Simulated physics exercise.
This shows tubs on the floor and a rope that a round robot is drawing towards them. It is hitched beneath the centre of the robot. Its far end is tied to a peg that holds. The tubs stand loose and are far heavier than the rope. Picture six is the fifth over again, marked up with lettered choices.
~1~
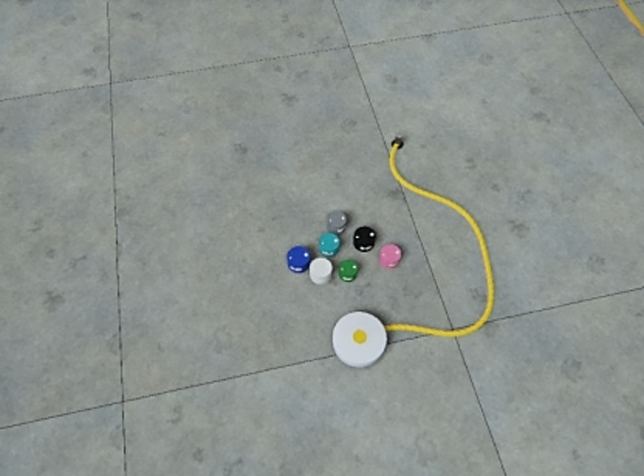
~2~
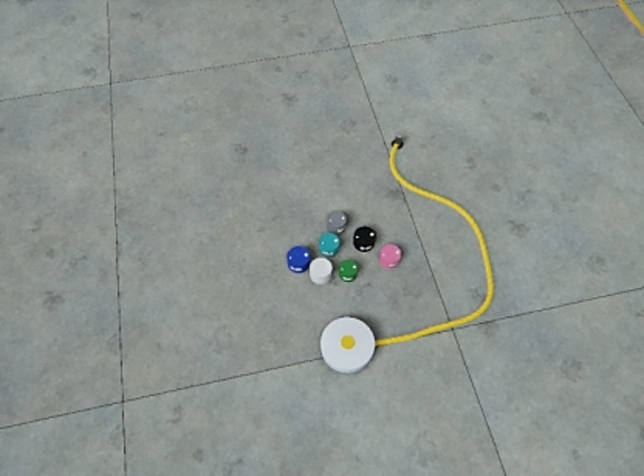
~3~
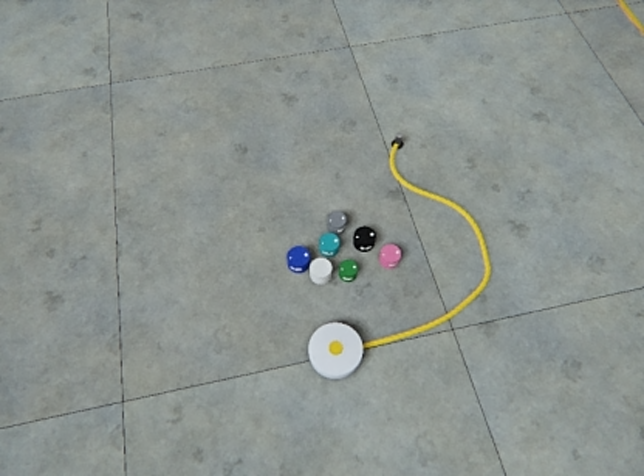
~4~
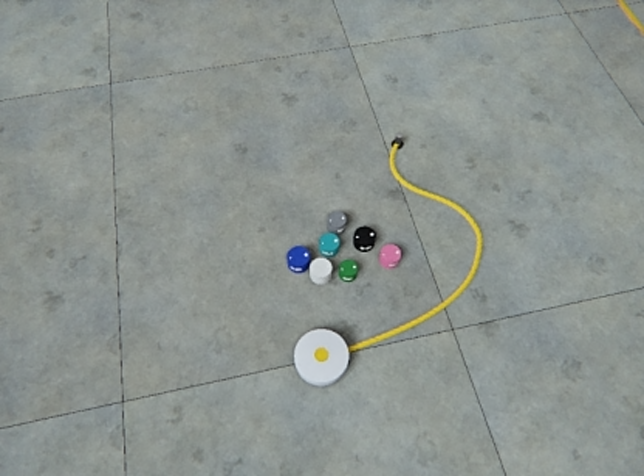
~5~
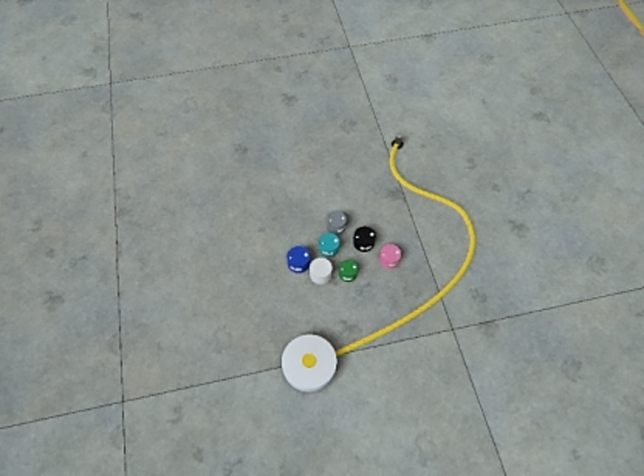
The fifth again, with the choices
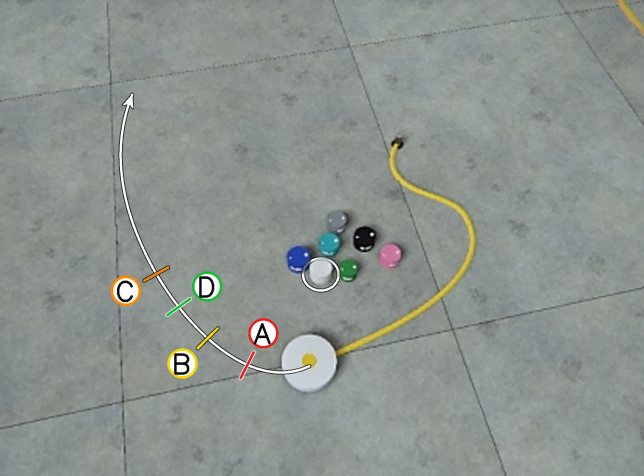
We see seven small coloured tubs clustered on a grey tiled floor beside a round white robot with a yellow rope. The robot slides a short way left and slightly down, drawing the rope's curve inward while the tubs stay still.
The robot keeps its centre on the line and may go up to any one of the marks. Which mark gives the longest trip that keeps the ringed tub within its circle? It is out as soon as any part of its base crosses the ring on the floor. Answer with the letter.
The farthest safe stop is C.
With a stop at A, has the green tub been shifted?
No.
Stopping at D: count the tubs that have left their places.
By then, none.
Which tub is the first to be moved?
The pink tub.
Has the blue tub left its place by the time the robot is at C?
No.
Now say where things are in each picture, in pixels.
White tub (321, 271); black tub (364, 239); pink tub (390, 257), in the first frame.
Robot (347, 345); blue tub (299, 260), in the second frame.
Robot (335, 351); peg (398, 140), in the third frame.
Robot (321, 358); turquoise tub (329, 245), in the fourth frame.
Robot (309, 363); black tub (364, 239); pink tub (390, 257); blue tub (299, 260), in the fifth frame.
On the marked copy, A at (247, 365); B at (208, 338); C at (156, 274); D at (179, 307); the ring at (321, 274); the route from (309, 366) via (144, 250) to (132, 95).
Taking C. A third of the way, robot (236, 357); white tub (321, 271).
Two thirds of the way, robot (185, 314); white tub (321, 271).
When it is over, robot (154, 270); green tub (344, 265); white tub (321, 271); black tub (360, 236); pink tub (374, 250); the white tub is still in its ring.
As for the rest, A is safe but short; B is safe but short; D is safe but short.
